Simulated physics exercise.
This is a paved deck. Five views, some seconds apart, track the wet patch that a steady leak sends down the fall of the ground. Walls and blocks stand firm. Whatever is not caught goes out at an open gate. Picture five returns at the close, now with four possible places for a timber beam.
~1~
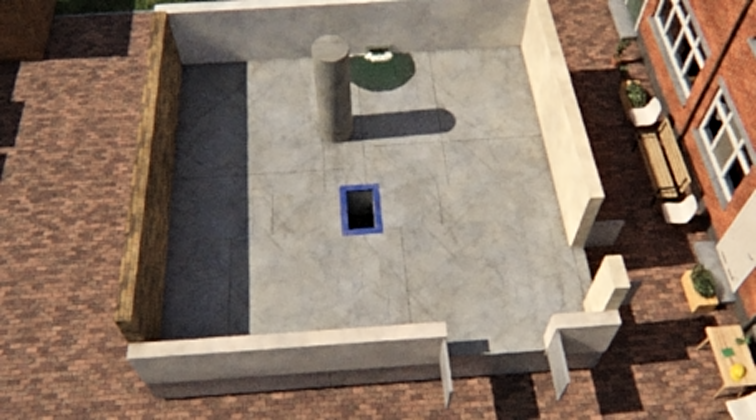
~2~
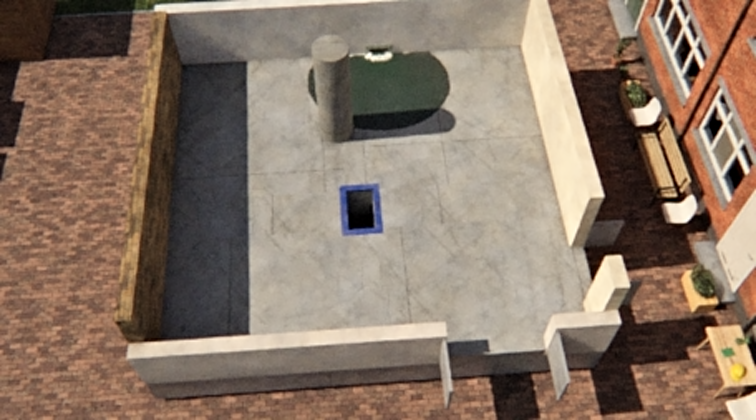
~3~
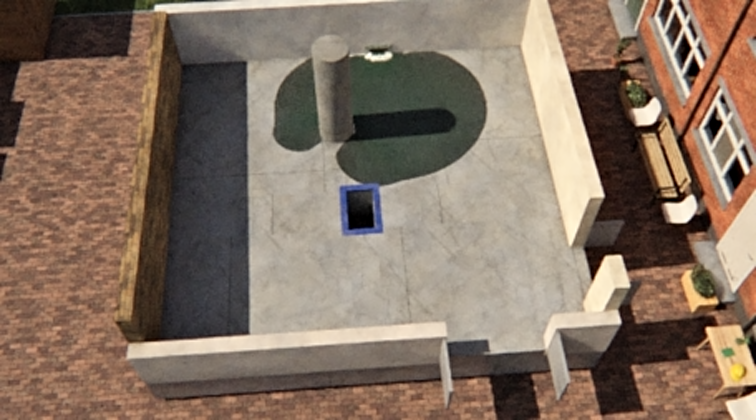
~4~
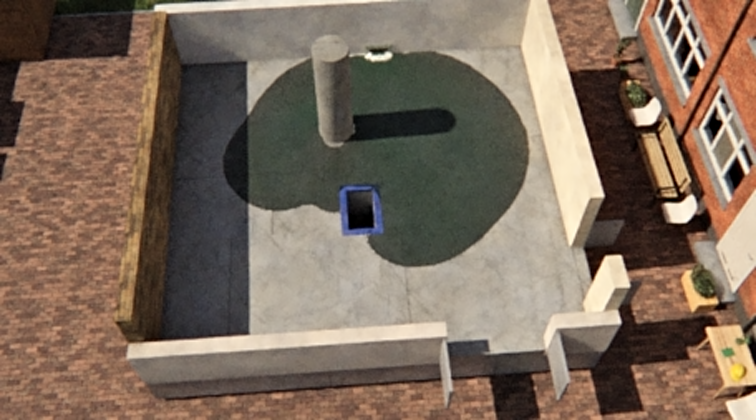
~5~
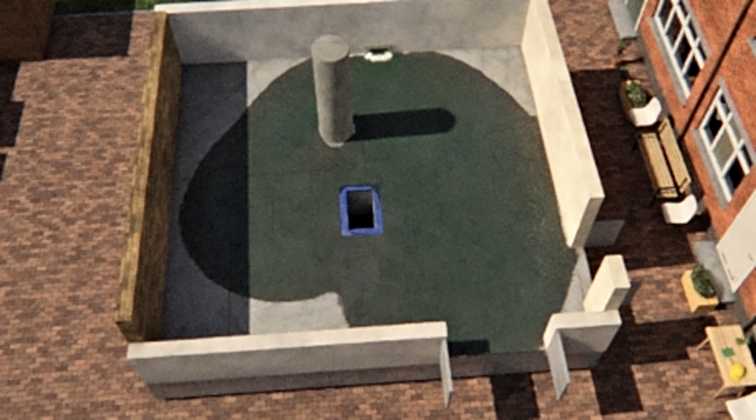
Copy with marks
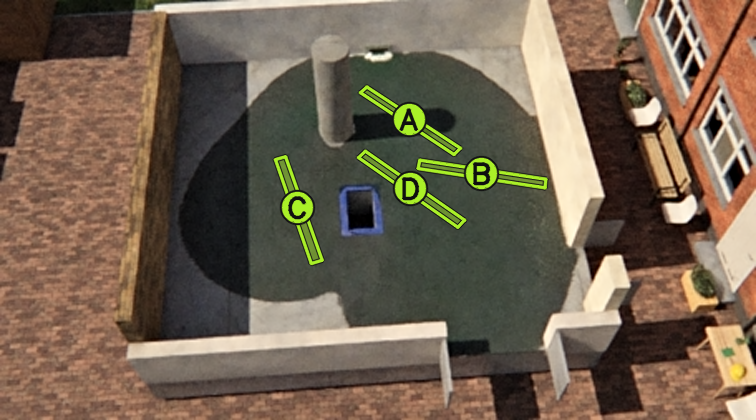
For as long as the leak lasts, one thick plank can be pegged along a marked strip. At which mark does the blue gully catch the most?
B beats the others.
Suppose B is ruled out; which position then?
C it is.
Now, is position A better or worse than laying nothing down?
Position A is worse.
On the marked copy, A from (363, 89) to (457, 151); B from (418, 164) to (545, 183); C from (280, 158) to (316, 261); D from (361, 154) to (461, 223).
For position A, about 5 % of the stream runs into the blue gully, about 91 % out by the gates.
For position B, about 33 % of the stream runs into the blue gully, about 61 % out by the gates.
For position C, about 18 % of the stream runs into the blue gully, about 77 % out by the gates.
For position D, about 4 % of the stream runs into the blue gully, about 92 % out by the gates.
